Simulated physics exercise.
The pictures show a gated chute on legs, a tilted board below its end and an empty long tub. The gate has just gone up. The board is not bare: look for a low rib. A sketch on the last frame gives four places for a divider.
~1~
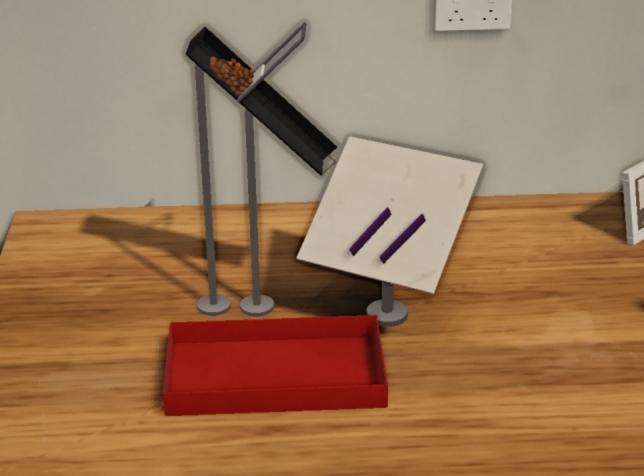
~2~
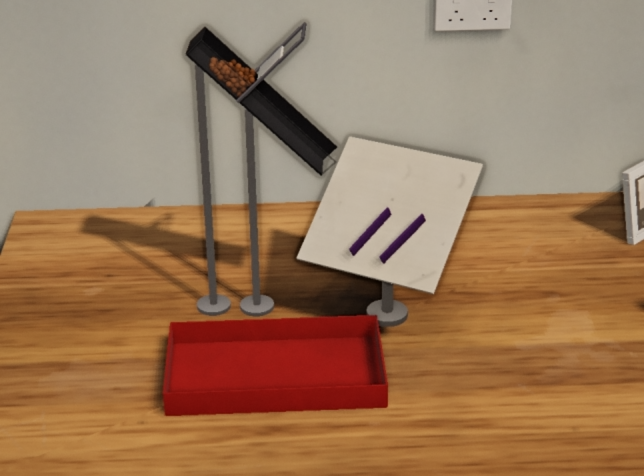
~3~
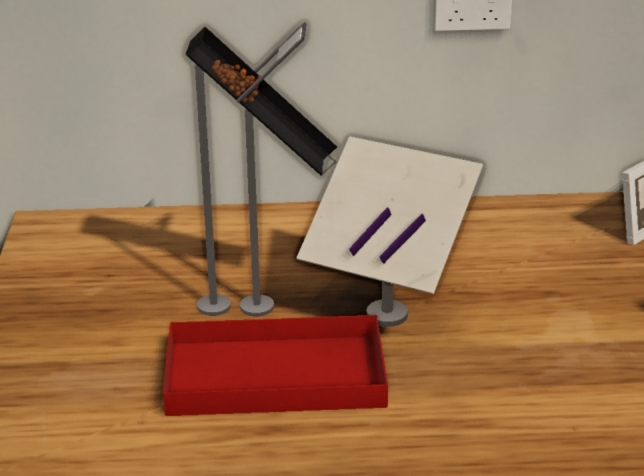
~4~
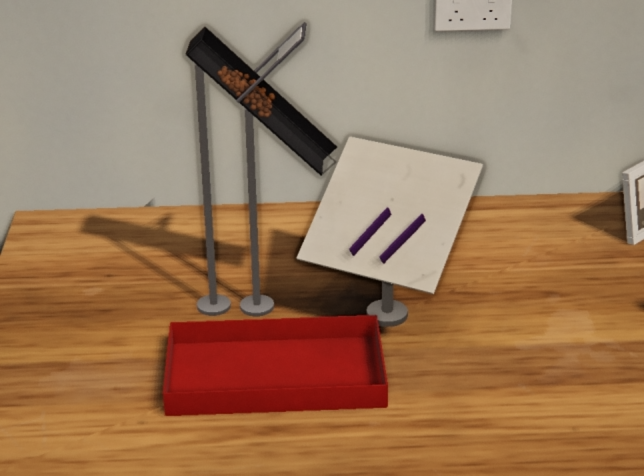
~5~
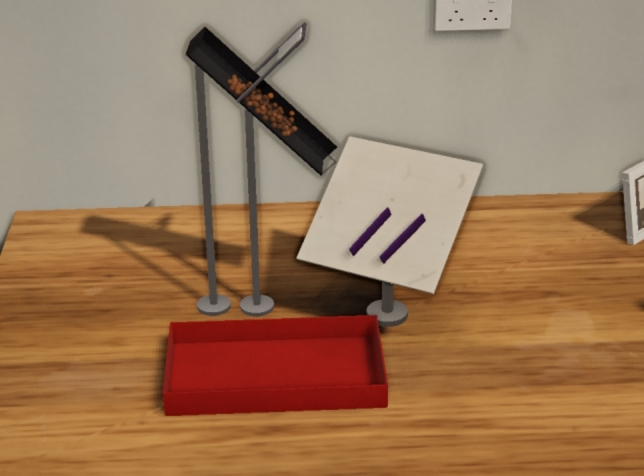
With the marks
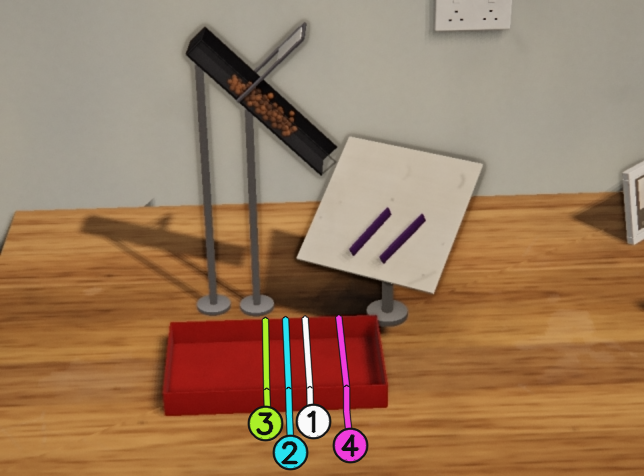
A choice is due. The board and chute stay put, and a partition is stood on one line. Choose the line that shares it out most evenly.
1.
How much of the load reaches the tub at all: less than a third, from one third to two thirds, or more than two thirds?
It is more than two thirds.
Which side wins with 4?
More lands on the left.
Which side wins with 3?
The right side.
On the marked copy, line 1 crosses the front rim at (309, 388); line 2 crosses the front rim at (288, 389); line 3 crosses the front rim at (266, 390); line 4 crosses the front rim at (346, 387).
For line 1, of what is caught, close to half on the left of the divider, close to half on the right.
For line 2, of what is caught, a small share on the left of the divider, all but a few on the right.
For line 3, of what is caught, a small share on the left of the divider, all but a few on the right.
For line 4, of what is caught, all but a few on the left of the divider, only a few on the right.
